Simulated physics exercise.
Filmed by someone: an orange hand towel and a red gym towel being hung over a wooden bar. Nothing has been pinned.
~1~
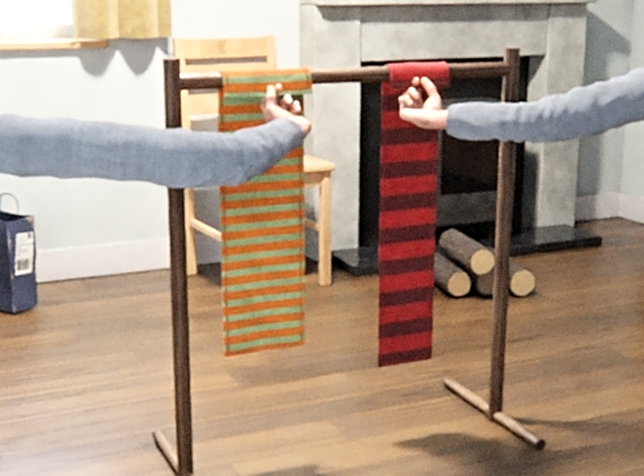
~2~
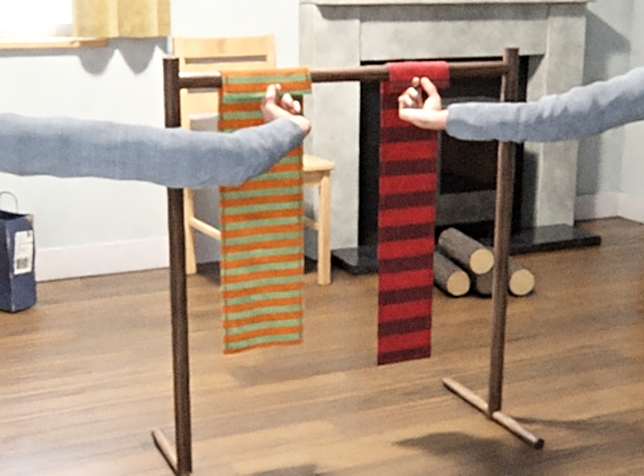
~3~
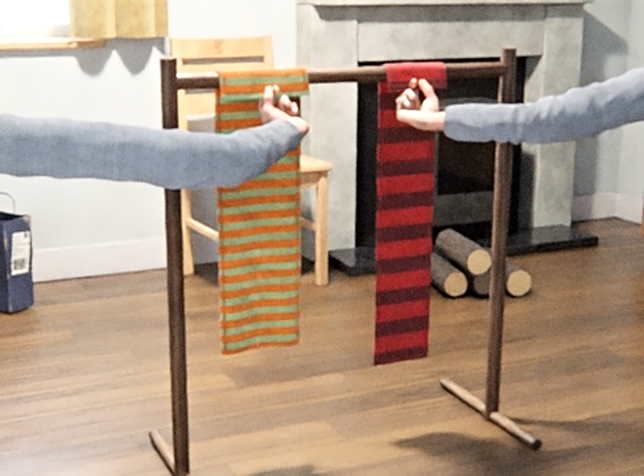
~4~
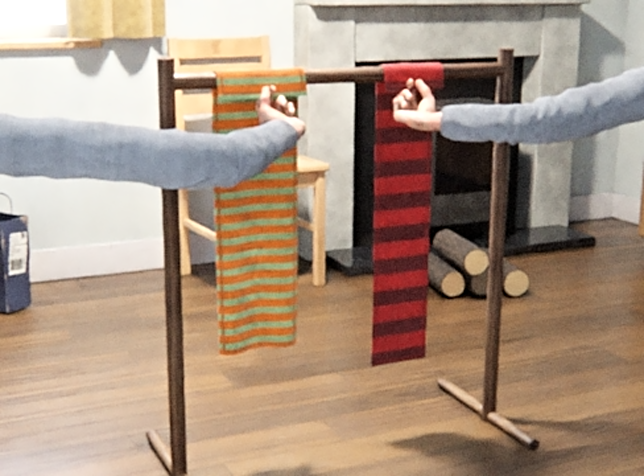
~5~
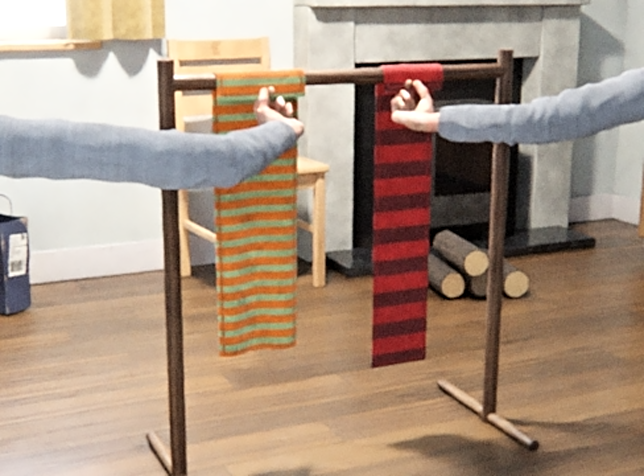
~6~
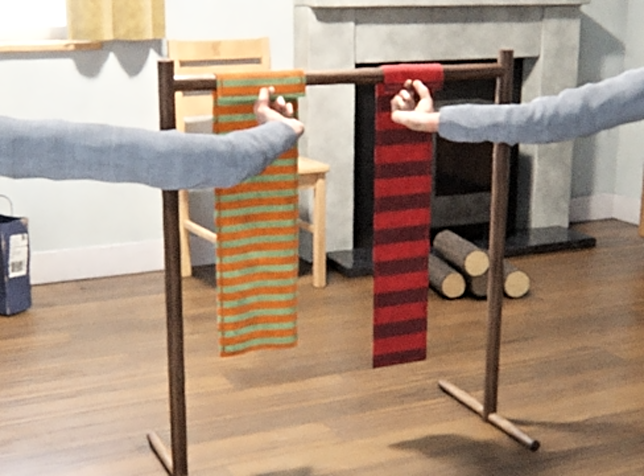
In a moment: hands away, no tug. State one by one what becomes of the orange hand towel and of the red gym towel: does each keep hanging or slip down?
The orange hand towel won't stay up there, the red gym towel won't stay up there.
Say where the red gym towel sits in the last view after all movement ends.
It ends up close to (395, 434) in the last picture.
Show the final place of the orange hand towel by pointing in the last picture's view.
(259, 459).
Then, 0.42 s after the last picture, hand towel clear of the rail and dropping near (259, 347); gym towel clear of the rail and dropping near (398, 376).
Then, 0.68 s after the last picture, hand towel in a heap on the floor near (259, 456); gym towel in a heap on the floor near (395, 434).
At rest, hand towel in a heap on the floor near (259, 459); gym towel in a heap on the floor near (395, 434). The orange hand towel slips to the floor and the red gym towel is pulled off by its long side.
